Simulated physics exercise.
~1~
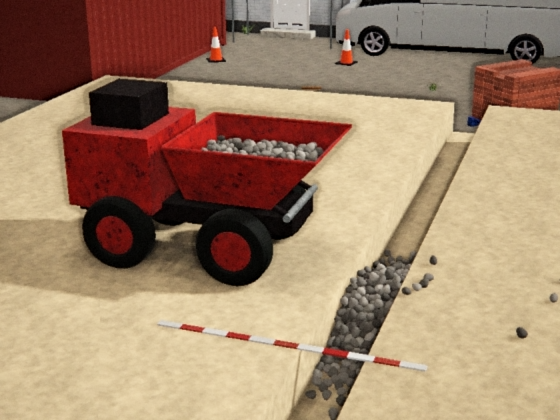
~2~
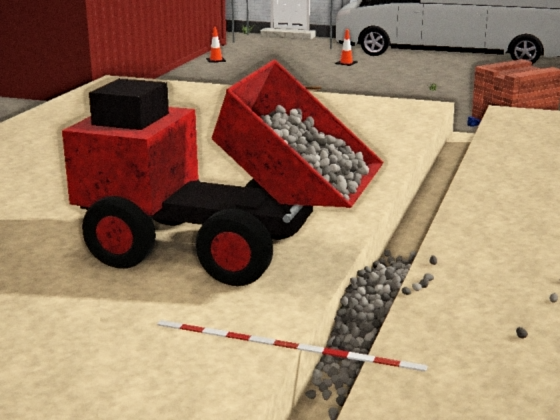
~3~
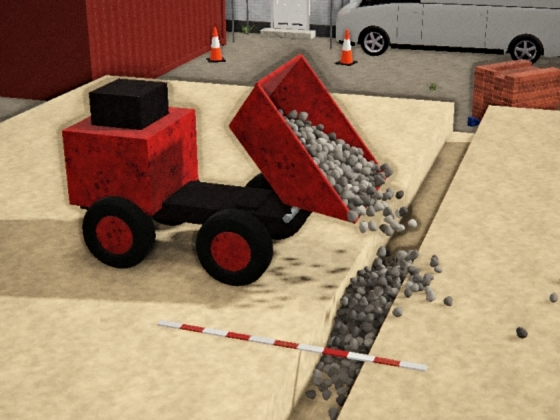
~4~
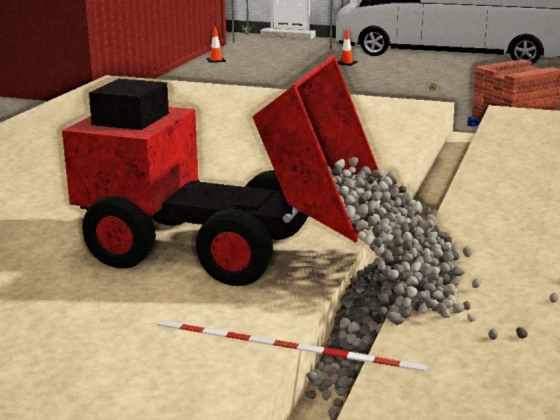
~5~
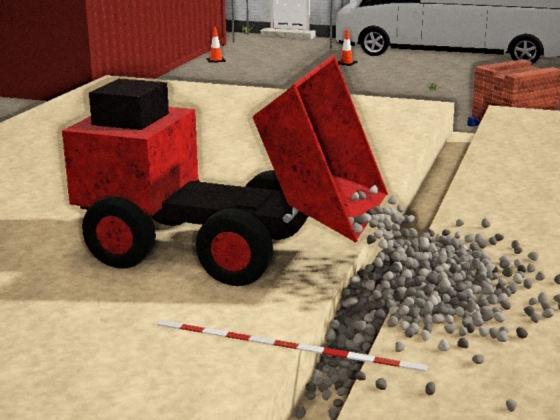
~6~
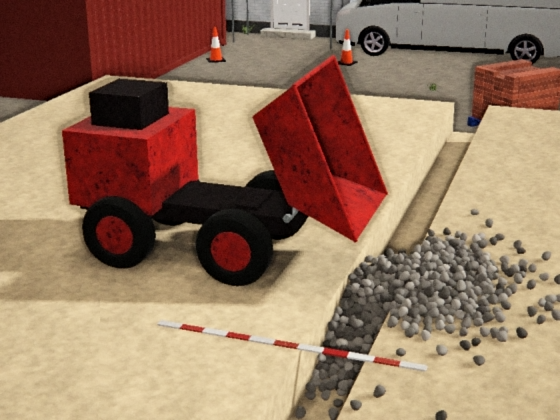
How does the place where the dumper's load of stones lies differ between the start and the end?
At the start the load sits in the dumper's red skip, while at the end it lies lower and further right, partly in the trench and partly spread over the sandy ground beyond it.
A sandy building site with a narrow straight trench is seen from above and to one side, with a red container, two orange cones and a silver van behind. A red dumper with black wheels stands on the left, its skip full of grey stones, facing a trench already partly filled with similar stones. The skip tilts up towards the right, and the stones slide to its lip. As it tips further, they pour into the trench and spill across the far side. The skip ends steeply raised and empty, with stones heaped in the trench and scattered to the right.
